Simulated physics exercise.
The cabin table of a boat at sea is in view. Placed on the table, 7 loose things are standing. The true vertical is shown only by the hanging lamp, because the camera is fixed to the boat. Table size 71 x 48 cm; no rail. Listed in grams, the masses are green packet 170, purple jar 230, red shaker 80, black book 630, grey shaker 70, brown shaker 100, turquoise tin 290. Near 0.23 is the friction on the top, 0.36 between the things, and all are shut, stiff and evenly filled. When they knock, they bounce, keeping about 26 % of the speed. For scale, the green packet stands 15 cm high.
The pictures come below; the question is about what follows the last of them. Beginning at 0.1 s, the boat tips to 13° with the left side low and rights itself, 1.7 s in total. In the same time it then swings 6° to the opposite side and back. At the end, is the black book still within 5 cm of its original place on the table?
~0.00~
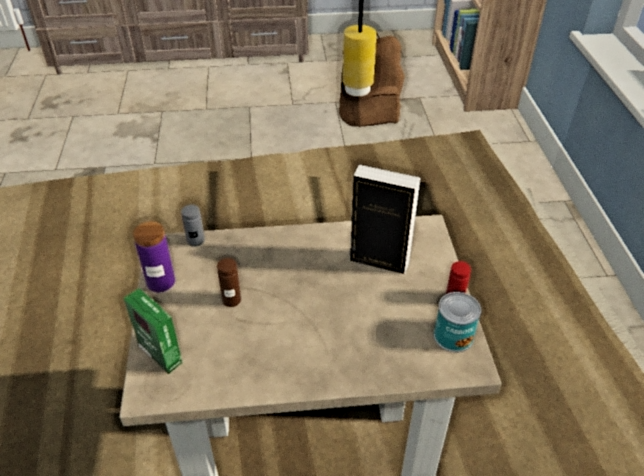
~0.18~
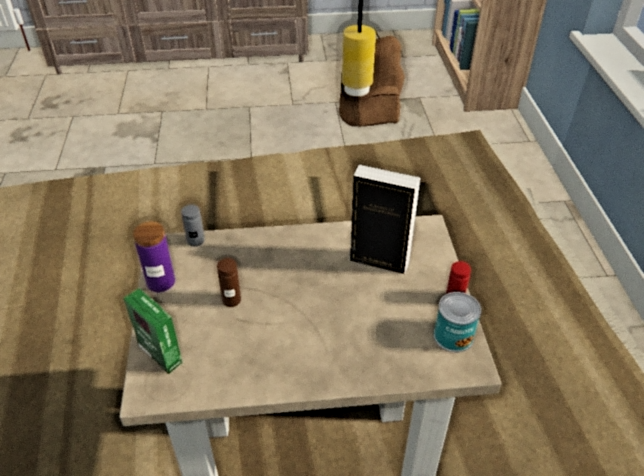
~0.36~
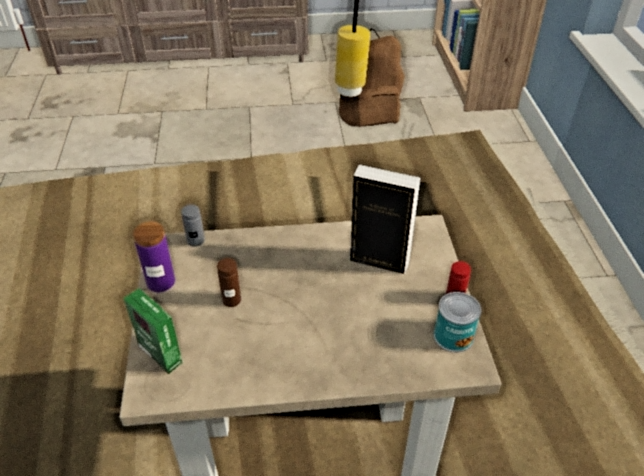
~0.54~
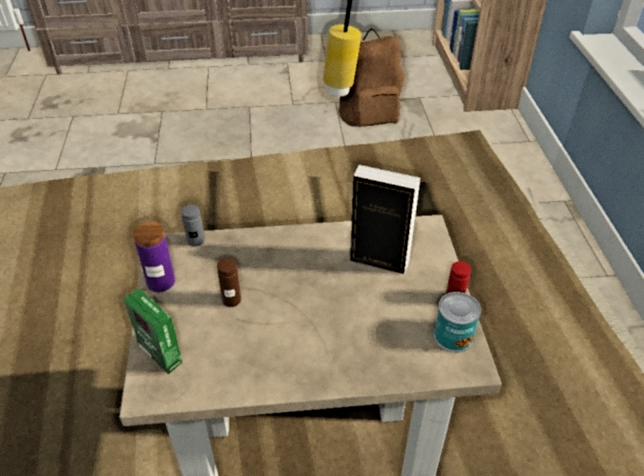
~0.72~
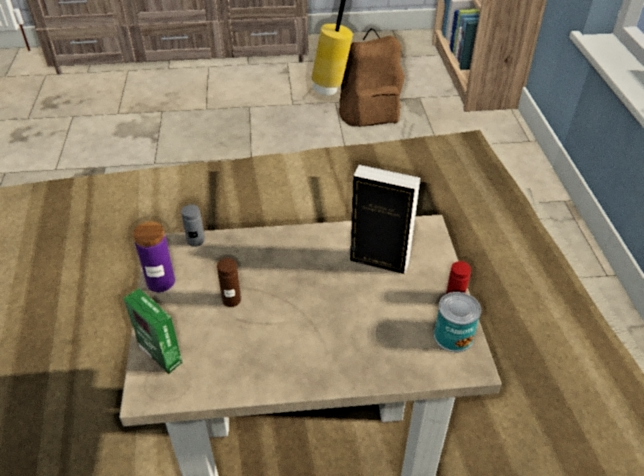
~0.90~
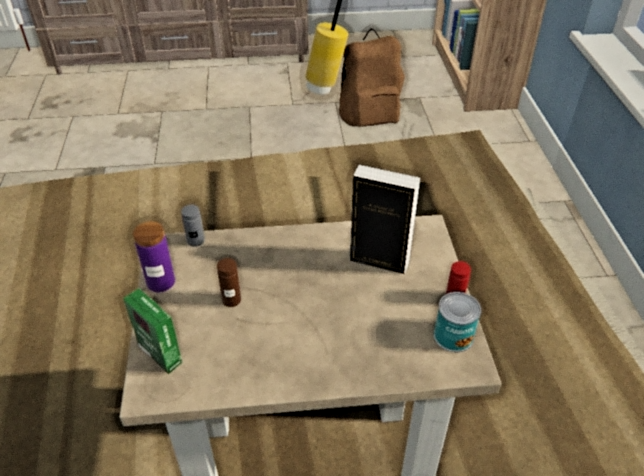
Yes, it holds its ground.
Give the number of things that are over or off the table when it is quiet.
The tally is 0.
After 1.30 s, floor tilted 8°, left side down.
After 2.10 s, floor tilted 2°, right side down.
After 2.80 s, floor tilted 6°, right side down.
After 3.50 s, boat level.
At rest (4.0 s), all 7 in place, give or take 5 cm. Seen from the same camera at the end, black book near (382, 222).
